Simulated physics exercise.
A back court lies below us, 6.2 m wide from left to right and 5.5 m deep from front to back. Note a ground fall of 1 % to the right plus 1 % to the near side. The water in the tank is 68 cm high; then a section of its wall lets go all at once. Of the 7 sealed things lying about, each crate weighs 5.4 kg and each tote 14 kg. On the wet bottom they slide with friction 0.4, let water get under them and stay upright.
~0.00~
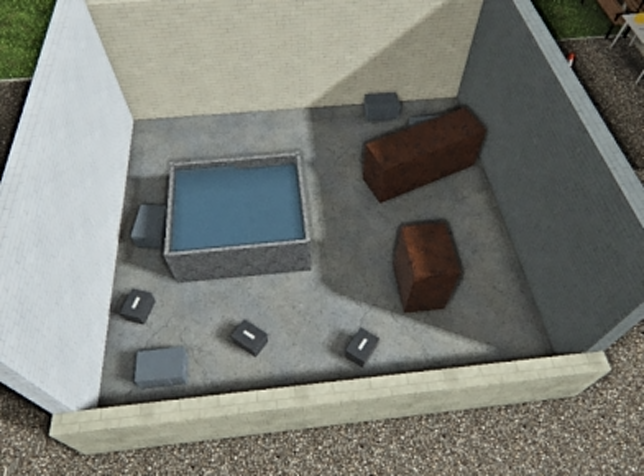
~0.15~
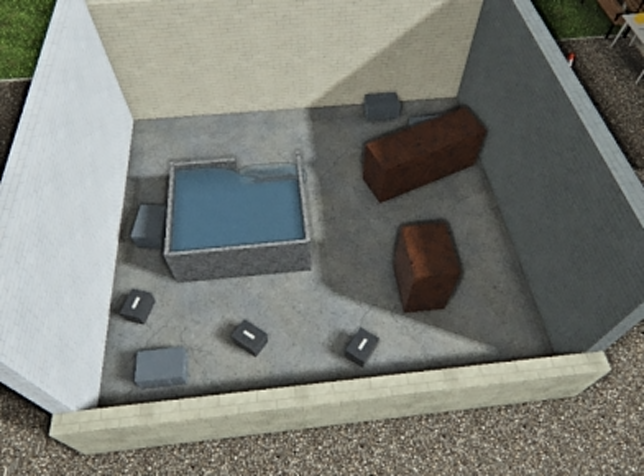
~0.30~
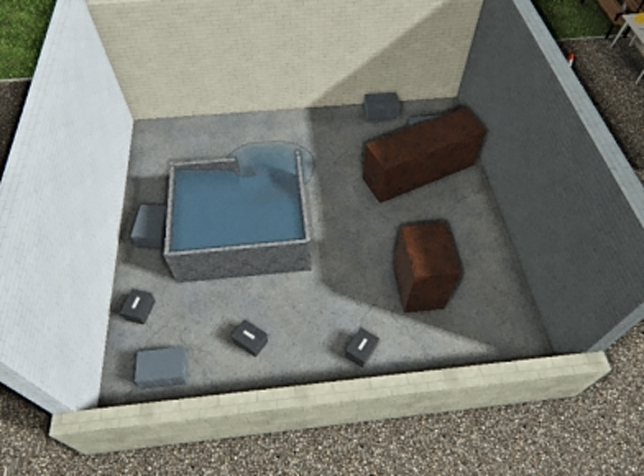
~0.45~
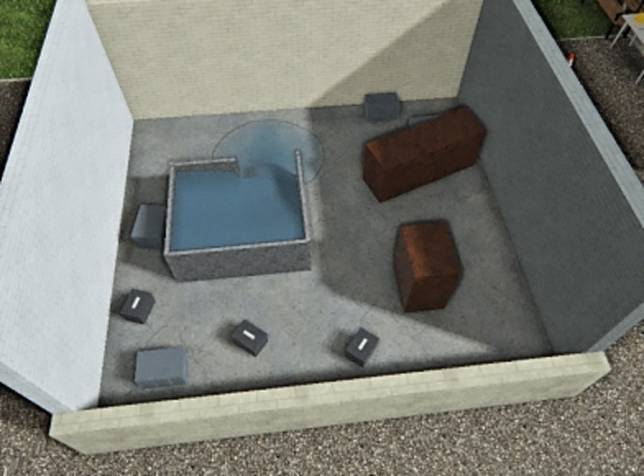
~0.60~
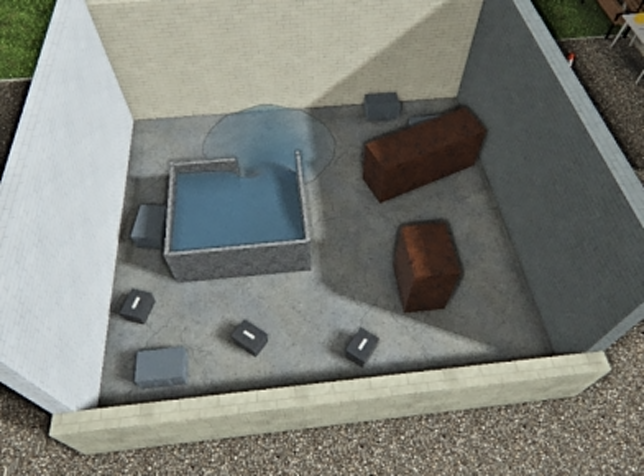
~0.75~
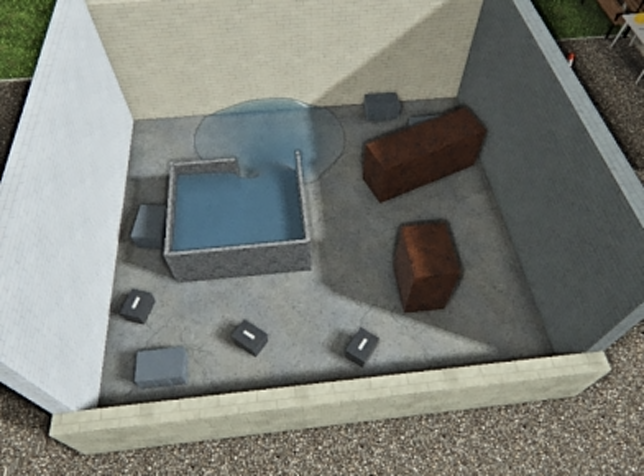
Water in a raised rectangular tank inside a walled court dips near the far wall, where a gap opens in the rim. It bulges out through the gap and spreads across the ground behind the tank as a widening, rounded sheet, while the surrounding boxes and rusty blocks stay still.
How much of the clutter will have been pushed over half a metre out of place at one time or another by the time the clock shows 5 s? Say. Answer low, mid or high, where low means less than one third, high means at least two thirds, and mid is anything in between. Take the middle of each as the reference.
Mid.
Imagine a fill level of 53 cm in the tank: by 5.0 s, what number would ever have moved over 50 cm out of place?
Then 3 of them.
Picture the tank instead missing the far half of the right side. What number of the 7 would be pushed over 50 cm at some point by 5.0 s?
The answer then is 2.
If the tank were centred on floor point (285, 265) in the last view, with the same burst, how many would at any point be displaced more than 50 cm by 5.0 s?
The count would be 3.
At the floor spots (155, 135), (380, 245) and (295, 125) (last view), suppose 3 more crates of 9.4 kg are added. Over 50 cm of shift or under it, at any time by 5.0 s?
Reading them off in order: Clears the mark, not beyond, clears the mark.
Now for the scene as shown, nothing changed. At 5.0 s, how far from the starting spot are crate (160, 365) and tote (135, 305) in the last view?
Taking them in turn, I get 20 cm for the first and 60 cm for the second.
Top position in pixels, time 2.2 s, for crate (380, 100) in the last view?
Look about (454, 108).
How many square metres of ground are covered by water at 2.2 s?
Some 12 m2 of it.
After 1.1 s 0 of 7 are over 50 cm from their spots; 0 afloat.
After 2.2 s 1 of 7 are over 50 cm from their spots; 1 afloat.
After 3.5 s 2 of 7 are over 50 cm from their spots; 3 afloat.
After 5.0 s 4 of 7 are over 50 cm from their spots, and 4 have been at some point; 3 afloat.
